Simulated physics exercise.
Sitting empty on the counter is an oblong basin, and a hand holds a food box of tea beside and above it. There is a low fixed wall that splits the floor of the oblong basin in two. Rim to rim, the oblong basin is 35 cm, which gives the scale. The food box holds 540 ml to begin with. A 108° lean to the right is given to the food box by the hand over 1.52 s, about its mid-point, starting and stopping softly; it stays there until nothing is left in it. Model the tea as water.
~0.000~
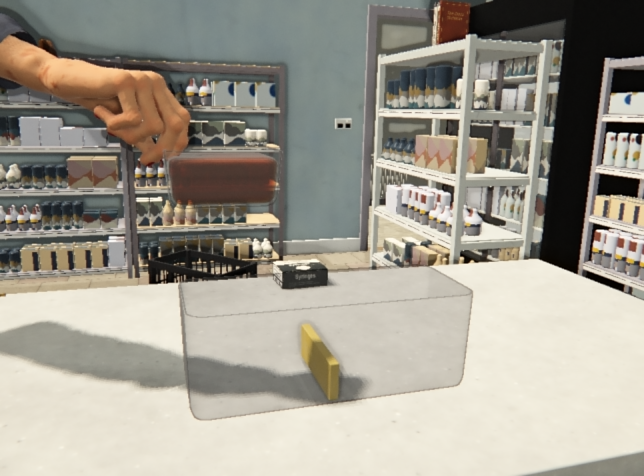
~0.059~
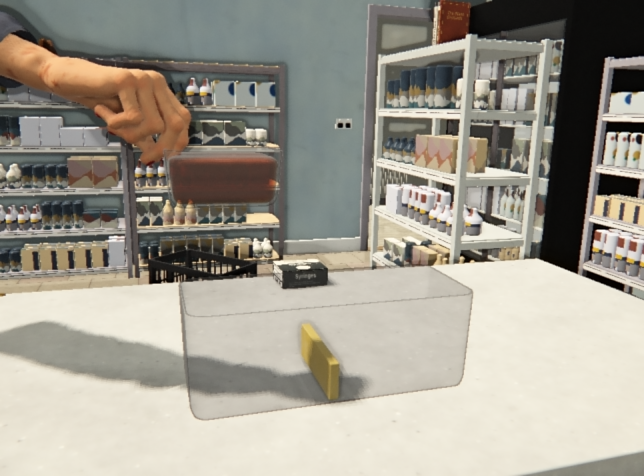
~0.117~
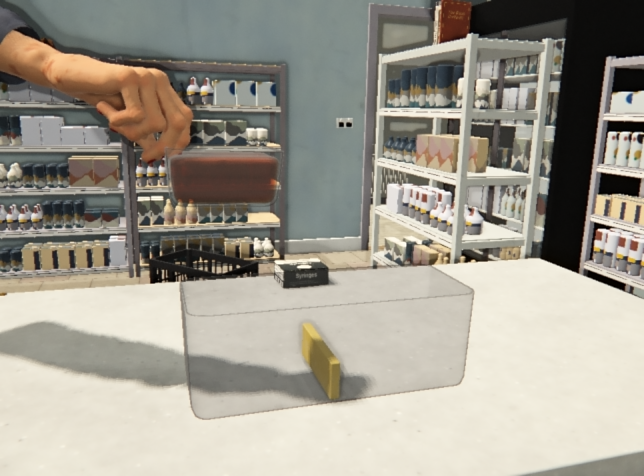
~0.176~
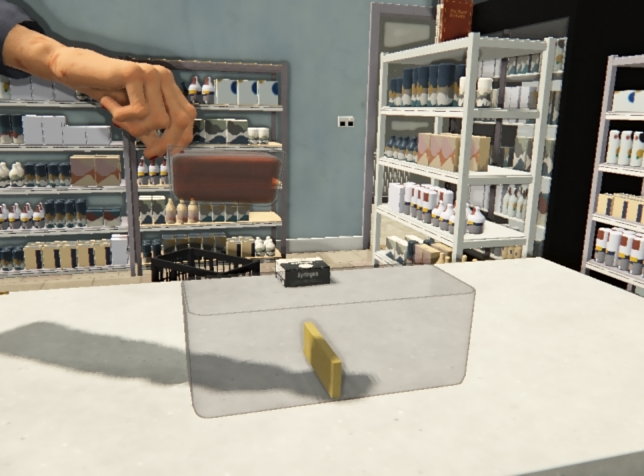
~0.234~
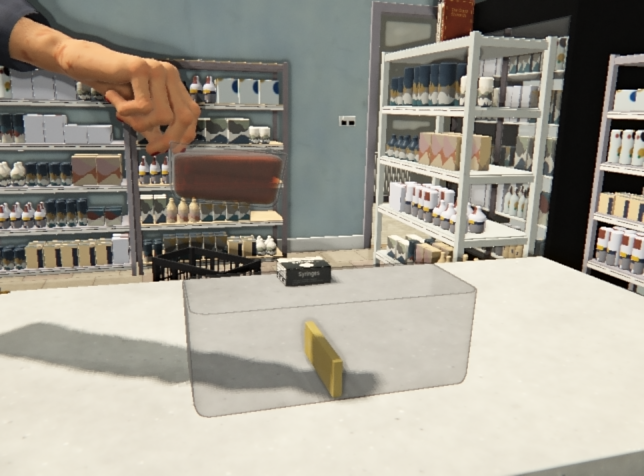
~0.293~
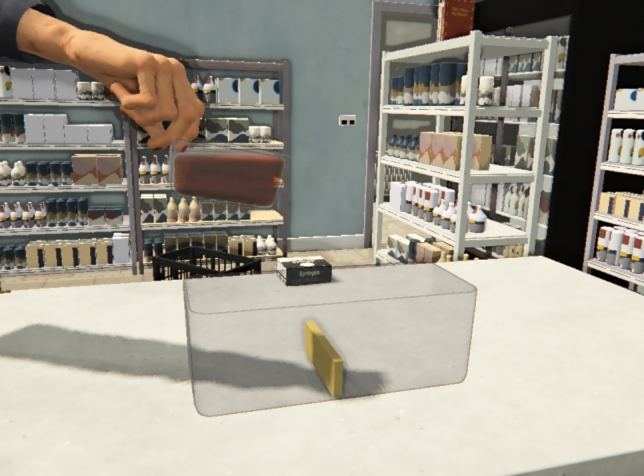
We see a hand holding a reddish-brown box above an empty, clear oblong basin on a white counter, near a small yellow block; the box stays almost still, then the hand tilts it slightly to the right.
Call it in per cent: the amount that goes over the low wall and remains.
I would put it at about 67 per cent.
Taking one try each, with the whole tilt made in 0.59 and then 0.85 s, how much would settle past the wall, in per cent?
55 in a hundred, followed by 65 in a hundred.
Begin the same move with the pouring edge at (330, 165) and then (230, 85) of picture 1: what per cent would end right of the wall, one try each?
Some 95 and 20 per cent, in that order.
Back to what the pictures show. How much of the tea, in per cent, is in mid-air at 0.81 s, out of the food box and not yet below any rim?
It comes to roughly 34 per cent.
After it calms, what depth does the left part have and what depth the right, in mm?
Some 8 mm on the left and some 16 mm on the right.
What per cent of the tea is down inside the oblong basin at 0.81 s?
I reckon close to 24 percent of it.
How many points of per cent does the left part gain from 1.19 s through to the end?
I'd put it near 12 percent.
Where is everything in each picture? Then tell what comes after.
The first picture shows tilt 0°; pouring edge (274, 150); surface from (166, 157) to (271, 157); the oblong basin's rim runs from (182, 299) to (450, 279); the wall's top is at (319, 344).
The second picture shows tilt 0°; pouring edge (274, 150); surface from (167, 157) to (271, 156).
The third picture shows tilt 2°; pouring edge (276, 151); surface from (168, 156) to (273, 156).
The fourth picture shows tilt 4°; pouring edge (278, 152); surface from (170, 155) to (275, 156).
The fifth picture shows tilt 6°; pouring edge (280, 154); surface from (172, 154) to (276, 155).
The sixth picture shows tilt 10°; pouring edge (281, 156); surface from (173, 154) to (277, 155).
By 0.81 s the tilt is 60° and 43 per cent is still to pour, 4 is left of the wall and 19 right of it.
By 1.19 s the tilt is 96° and 6 per cent is still to pour, 20 is left of the wall and 67 right of it.
By 1.59 s the tilt is 108° and 0 per cent is still to pour, 32 is left of the wall and 67 right of it.
By 2.02 s the tilt is 108° and 0 per cent is still to pour, 32 is left of the wall and 67 right of it.
At rest 32 per cent lies left of the wall, 67 right of it and 1 outside.
